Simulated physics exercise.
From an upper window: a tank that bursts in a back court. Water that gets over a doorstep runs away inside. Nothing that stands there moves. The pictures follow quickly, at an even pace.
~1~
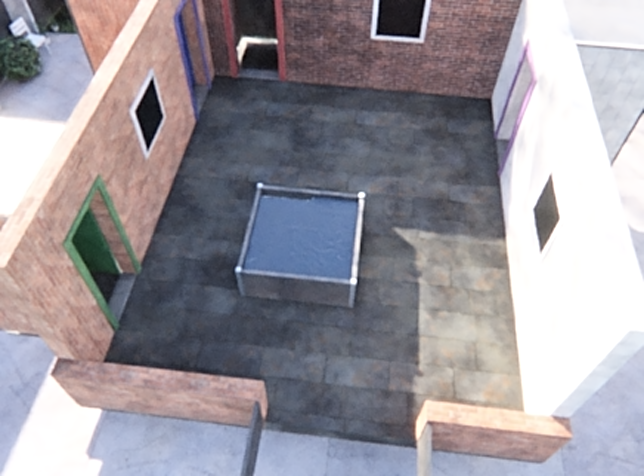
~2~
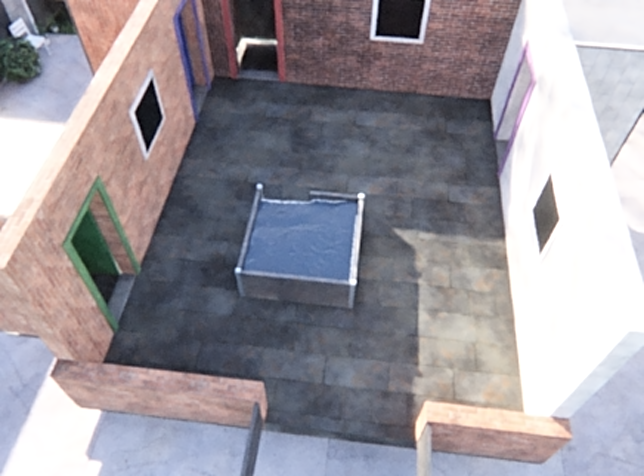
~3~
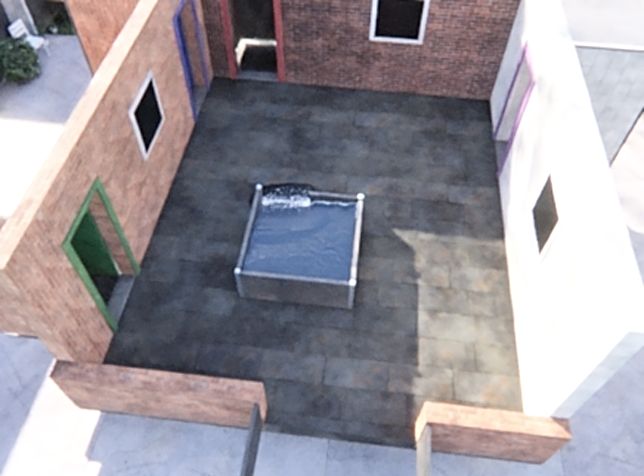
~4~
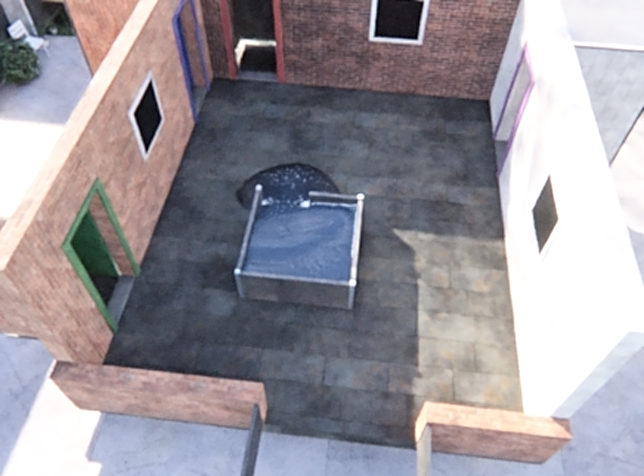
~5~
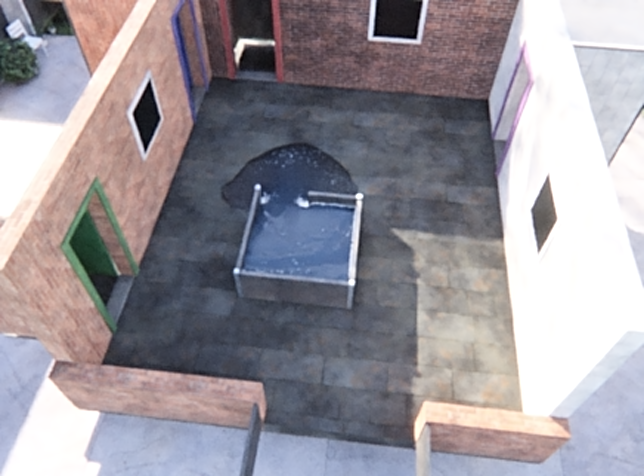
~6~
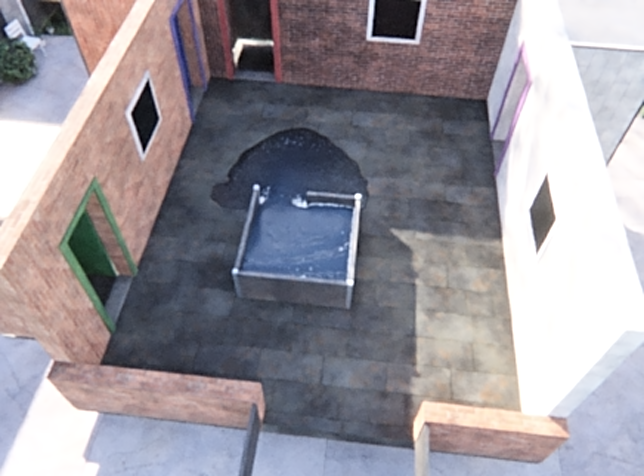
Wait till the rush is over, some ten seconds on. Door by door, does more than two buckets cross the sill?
One by one: The green door stays under that; the purple door takes more than that; the red door takes more than that; the blue door stays under that.
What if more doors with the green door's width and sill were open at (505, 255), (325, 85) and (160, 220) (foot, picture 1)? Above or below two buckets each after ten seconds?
As listed: Lets less in, passes that mark, stays under.
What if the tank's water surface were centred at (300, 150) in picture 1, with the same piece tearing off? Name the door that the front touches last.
It is the green door.
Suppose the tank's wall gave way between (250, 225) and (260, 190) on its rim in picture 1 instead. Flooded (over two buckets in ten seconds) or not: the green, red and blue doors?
Green is over, red lets more in, blue is under.
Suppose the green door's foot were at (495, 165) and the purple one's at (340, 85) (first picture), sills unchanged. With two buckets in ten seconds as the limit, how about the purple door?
My reading: Purple door takes more.
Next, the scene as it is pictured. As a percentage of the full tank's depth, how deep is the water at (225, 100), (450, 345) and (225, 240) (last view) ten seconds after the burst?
In turn 6, 4 and 4 in a hundred.
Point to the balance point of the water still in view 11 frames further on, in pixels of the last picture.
Near (294, 192).
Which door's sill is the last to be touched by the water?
That is the green one.
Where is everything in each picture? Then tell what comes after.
Still water in the open tank at (304, 234), in the first frame.
Water pours out on the open tank's far side and has run to a hidden place, in the second frame.
The front is at (310, 189), out from the gap on the open tank's far side, in the third frame.
The front is at (301, 167), out from the gap on the open tank's far side, in the fourth frame.
Water pours out on the open tank's far side and has run to (304, 147), in the fifth frame.
Water pours out on the open tank's far side and has run to (308, 132), in the sixth frame.
A moment on, water covers 25 % of the floor; the green door not reached, the purple door not reached, the red door not reached, the blue door not reached.
Next, water covers 35 % of the floor; the green door not reached, the purple door not reached, the red door under two buckets in, the blue door wet at the sill, nothing in.
Then, water covers 35 % of the floor; the green door not reached, the purple door not reached, the red door over two buckets in, the blue door wet at the sill, nothing in.
Later, water covers 45 % of the floor; the green door not reached, the purple door under two buckets in, the red door far over two buckets in, the blue door wet at the sill, nothing in.
In the end, water covers 80 % of the floor; the green door wet at the sill, nothing in, the purple door over two buckets in, the red door far over two buckets in, the blue door wet at the sill, nothing in.
